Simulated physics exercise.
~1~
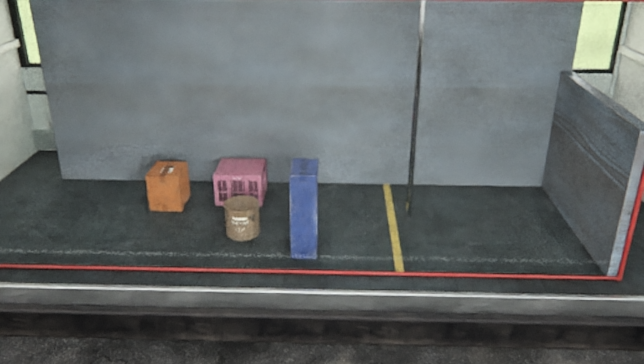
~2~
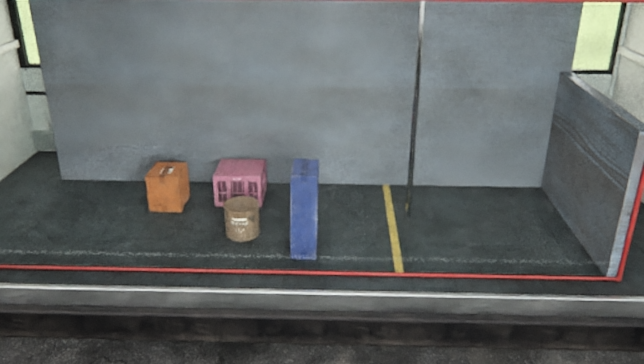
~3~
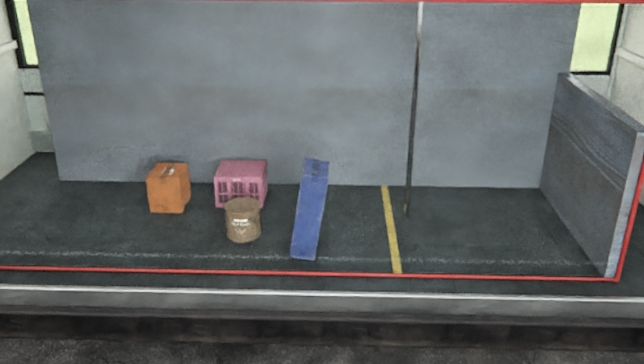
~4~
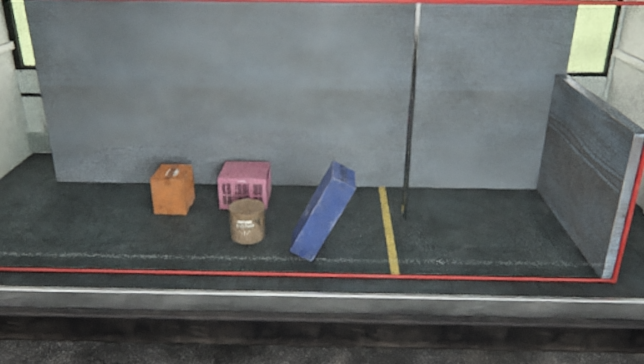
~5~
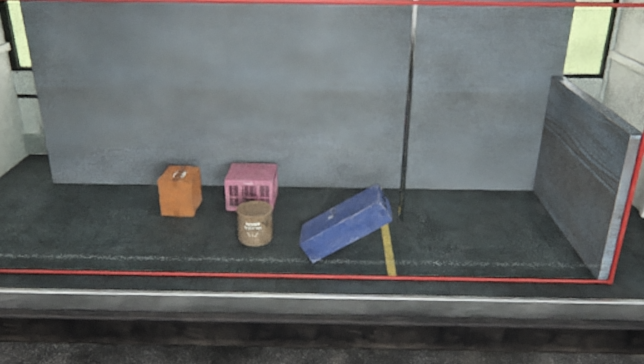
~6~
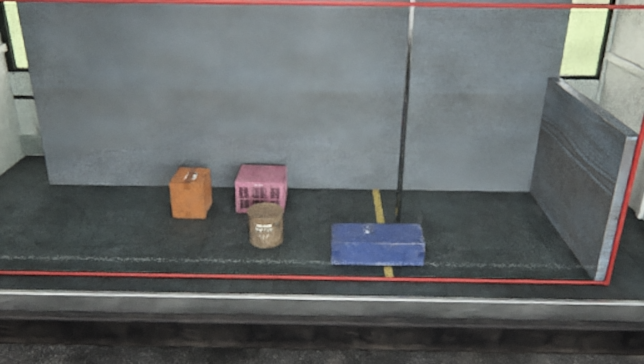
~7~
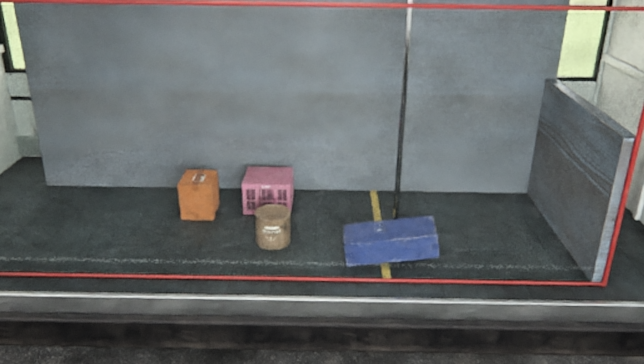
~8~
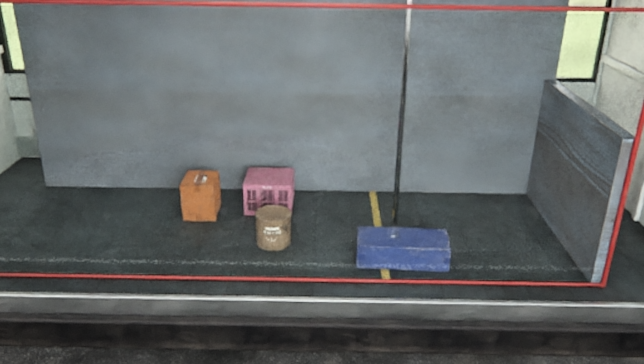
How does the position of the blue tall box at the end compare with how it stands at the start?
The blue tall box stands upright at the start, but at the end it is lying on its side.
